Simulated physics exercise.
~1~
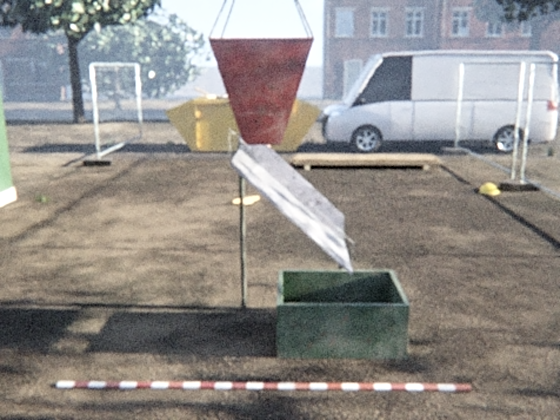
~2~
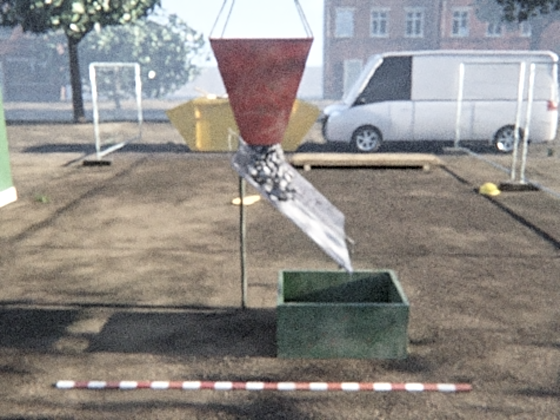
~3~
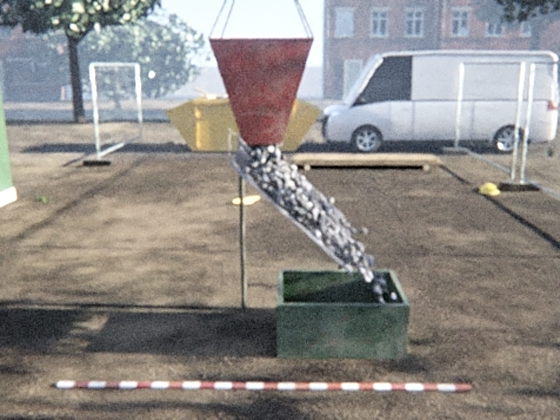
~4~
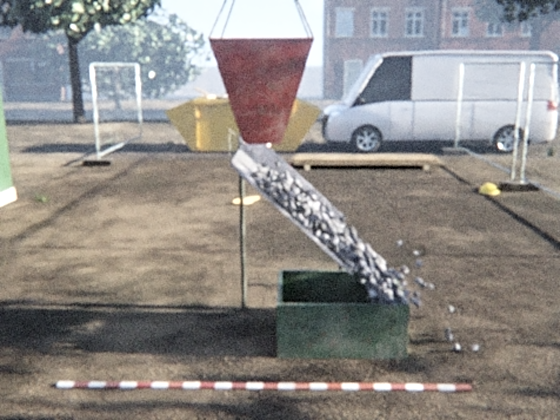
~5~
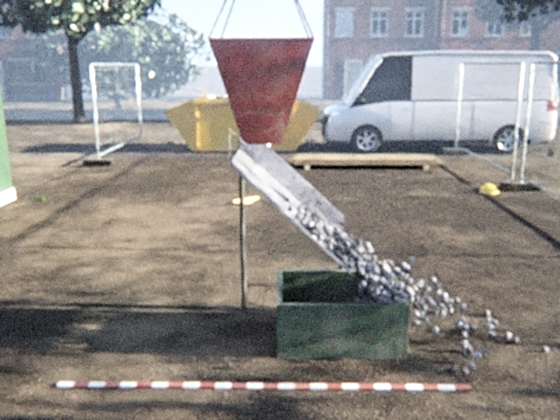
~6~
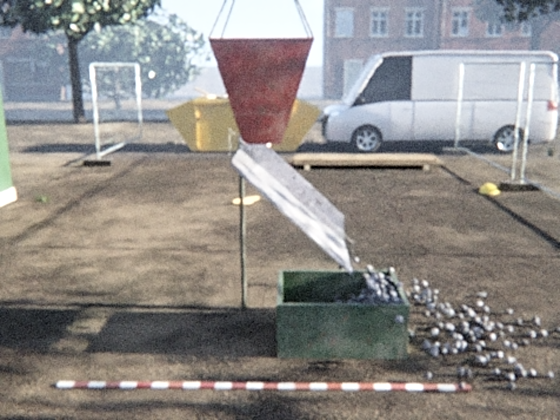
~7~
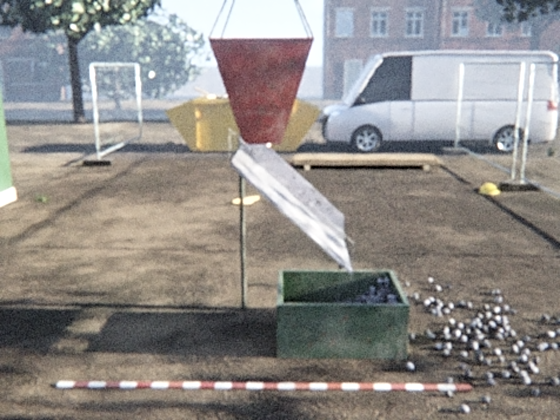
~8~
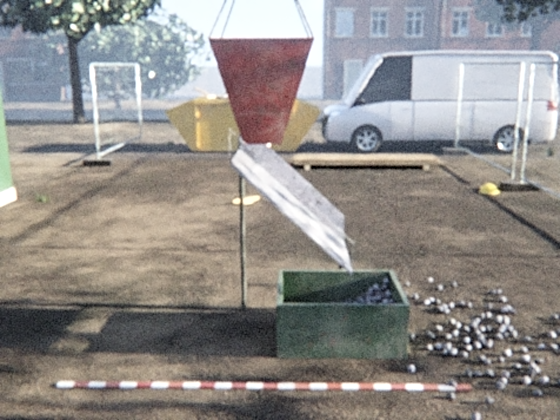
A red hopper hangs still above a sloping steel chute in a sunlit dirt yard, seen from a fixed viewpoint at the side. A green open bin sits below the chute, with a red and white striped pole on the ground in front, and a yellow skip, a white van and brick buildings behind. Grey rounded stones drop from the hopper and slide down the steel to the right. Many fall into the bin, while others shoot past its right side and scatter across the dirt. Finally the chute is bare, with stones resting inside the bin and strewn to its right.
